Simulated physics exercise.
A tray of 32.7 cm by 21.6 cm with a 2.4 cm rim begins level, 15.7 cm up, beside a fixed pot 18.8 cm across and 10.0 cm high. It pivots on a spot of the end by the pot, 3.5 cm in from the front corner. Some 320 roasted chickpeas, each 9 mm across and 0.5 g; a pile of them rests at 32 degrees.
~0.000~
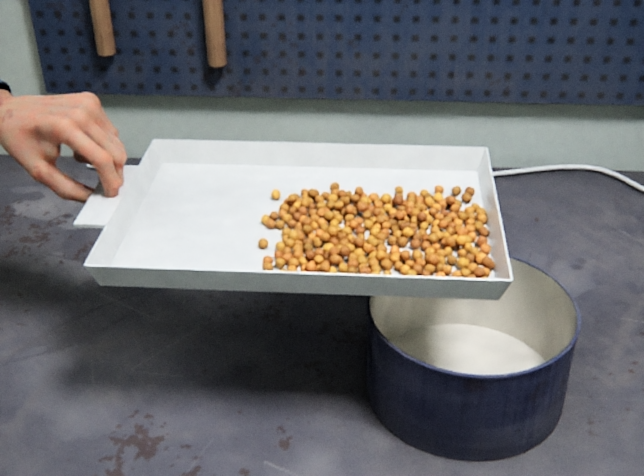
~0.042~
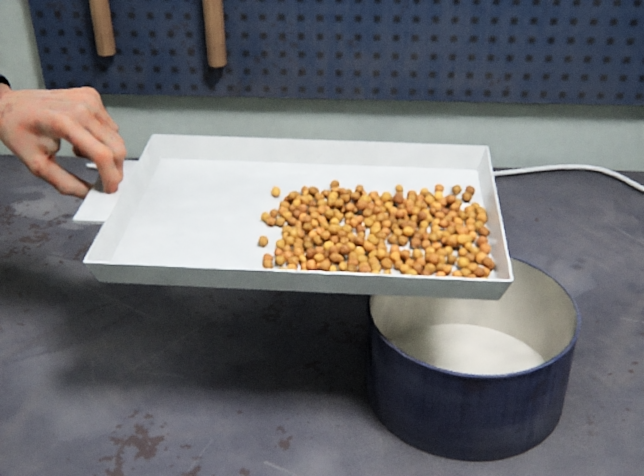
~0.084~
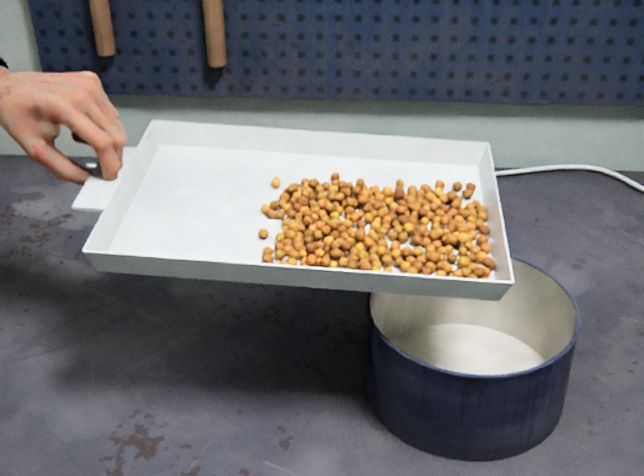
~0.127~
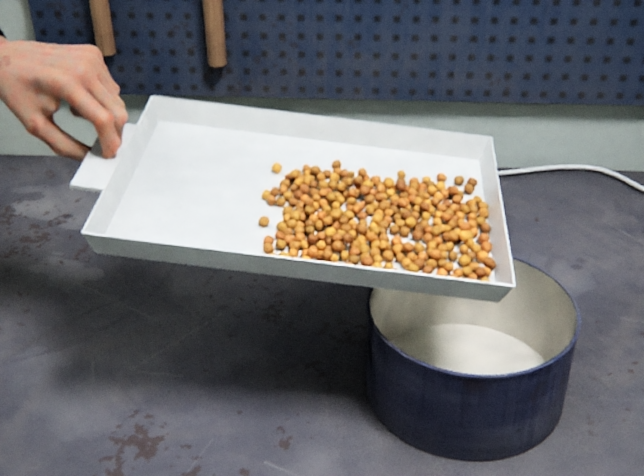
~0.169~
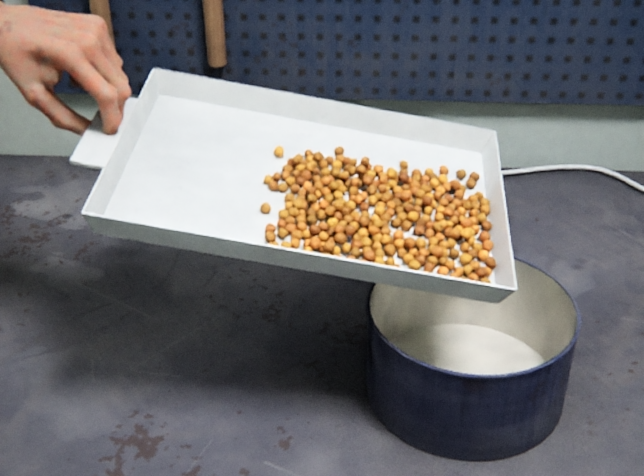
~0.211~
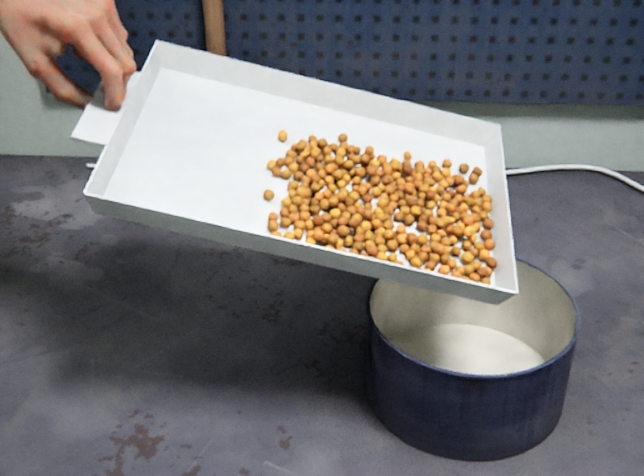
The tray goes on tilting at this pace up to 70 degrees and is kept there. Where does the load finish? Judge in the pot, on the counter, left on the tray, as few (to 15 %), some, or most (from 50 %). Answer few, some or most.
In the pot: Some; on the counter: Some; left on the tray: Some.
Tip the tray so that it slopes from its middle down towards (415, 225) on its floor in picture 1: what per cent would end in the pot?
About 15 per cent.
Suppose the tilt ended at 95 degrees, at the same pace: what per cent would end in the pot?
It would be near 45 per cent.
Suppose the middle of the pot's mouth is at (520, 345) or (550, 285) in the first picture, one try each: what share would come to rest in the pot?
About 60 and 15 per cent.
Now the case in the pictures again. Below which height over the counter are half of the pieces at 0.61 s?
About 24 cm.
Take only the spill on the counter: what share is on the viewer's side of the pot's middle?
About 100 per cent.
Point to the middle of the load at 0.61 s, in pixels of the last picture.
At about (460, 191).
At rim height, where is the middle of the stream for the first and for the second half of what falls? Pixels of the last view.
At about (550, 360), then at (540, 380).
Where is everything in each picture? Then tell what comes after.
The first frame shows tray tilt 0 degrees, front corners at (96, 260) and (502, 274); middle of the pieces at (375, 233); pot at (472, 306).
The second frame shows tray tilt 1 degrees, front corners at (96, 257) and (502, 275); middle of the pieces at (375, 231).
The third frame shows tray tilt 3 degrees, front corners at (95, 246) and (503, 276), lowest corner right front; middle of the pieces at (375, 227).
The fourth frame shows tray tilt 8 degrees, front corners at (94, 228) and (505, 279), lowest corner right front; middle of the pieces at (377, 220).
The fifth frame shows tray tilt 12 degrees, front corners at (94, 208) and (506, 281), lowest corner right front; middle of the pieces at (379, 211).
The sixth frame shows tray tilt 17 degrees, front corners at (97, 189) and (508, 284), lowest corner right front; middle of the pieces at (382, 204); pot at (472, 306). Its pace works out near 110 degrees a second.
Then, at 0.45 s, tilt 44 degrees; the tray holds 100 %, the pot 0 %.
Then, at 0.61 s, tilt 62 degrees; the tray holds 100 %, the pot 0 %.
After 0.89 s, tilt 70 degrees; the tray holds 90 %, the pot 0 %.
By 2.4 s all is still; pot 30 %, counter 30 %, tray 40 %.
